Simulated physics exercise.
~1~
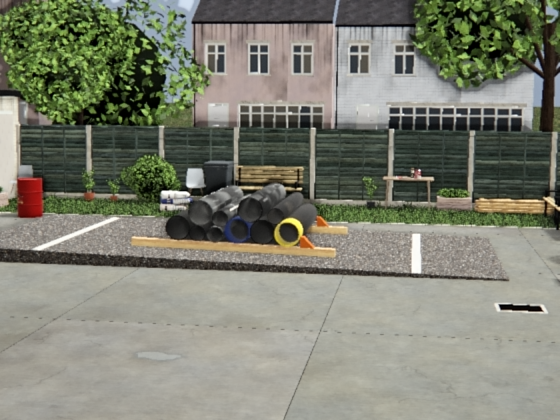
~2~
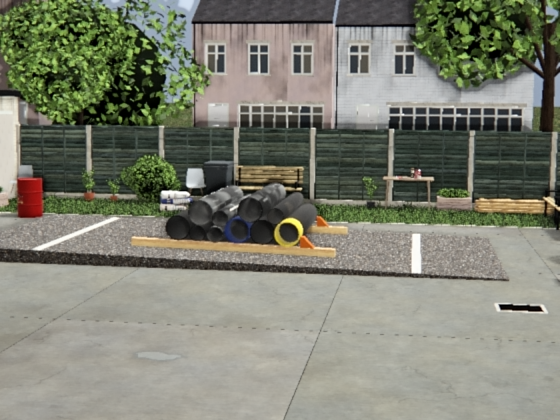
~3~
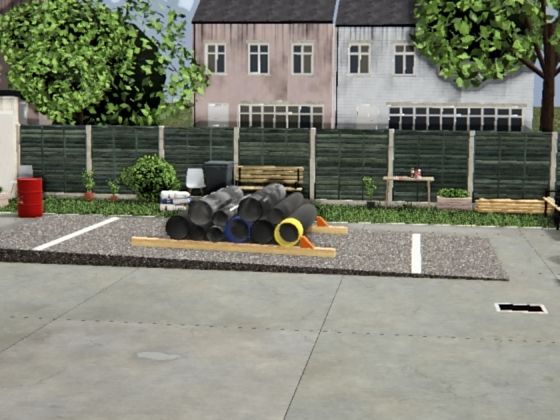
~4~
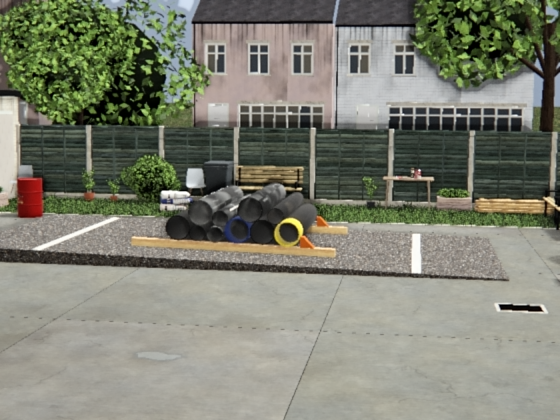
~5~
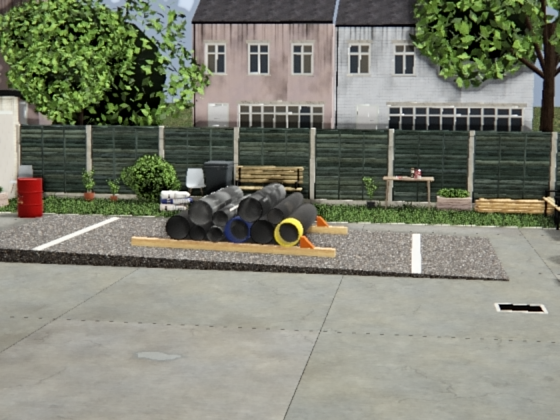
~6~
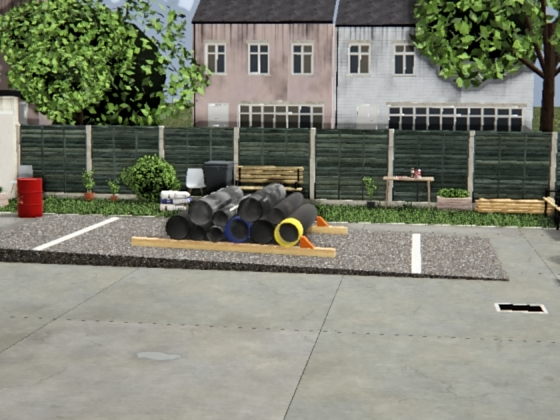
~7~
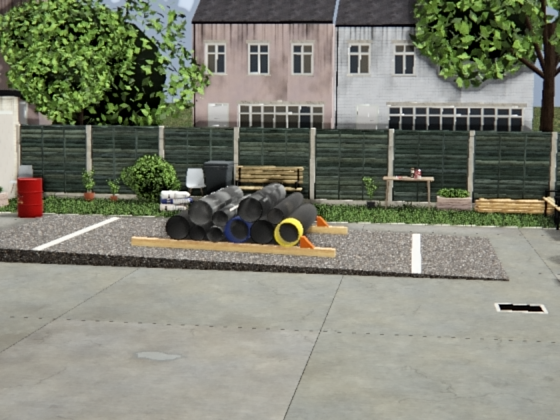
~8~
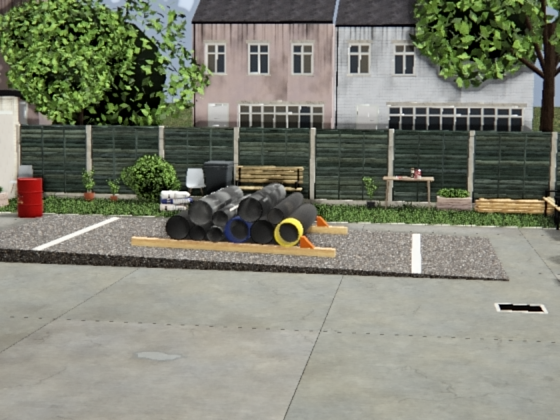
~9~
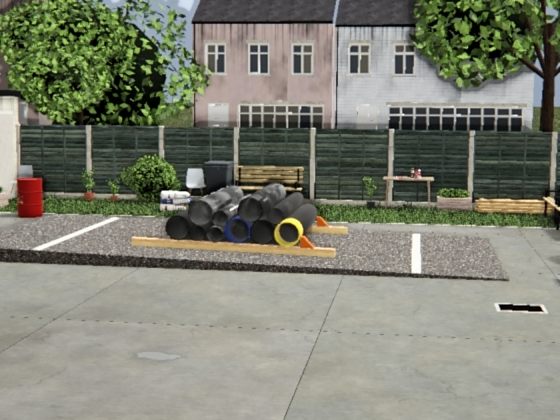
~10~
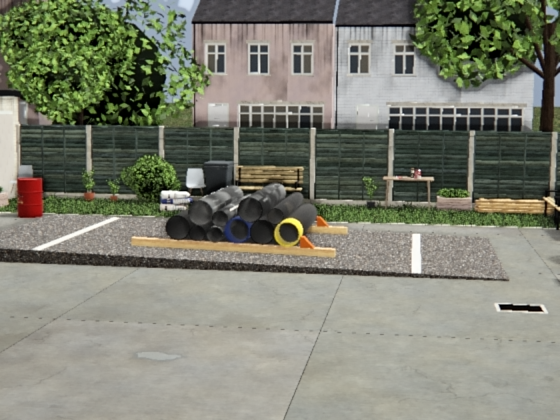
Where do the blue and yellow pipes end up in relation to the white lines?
Both pipes stay in the stack on the bearers, between the white lines, and neither one crosses a line.
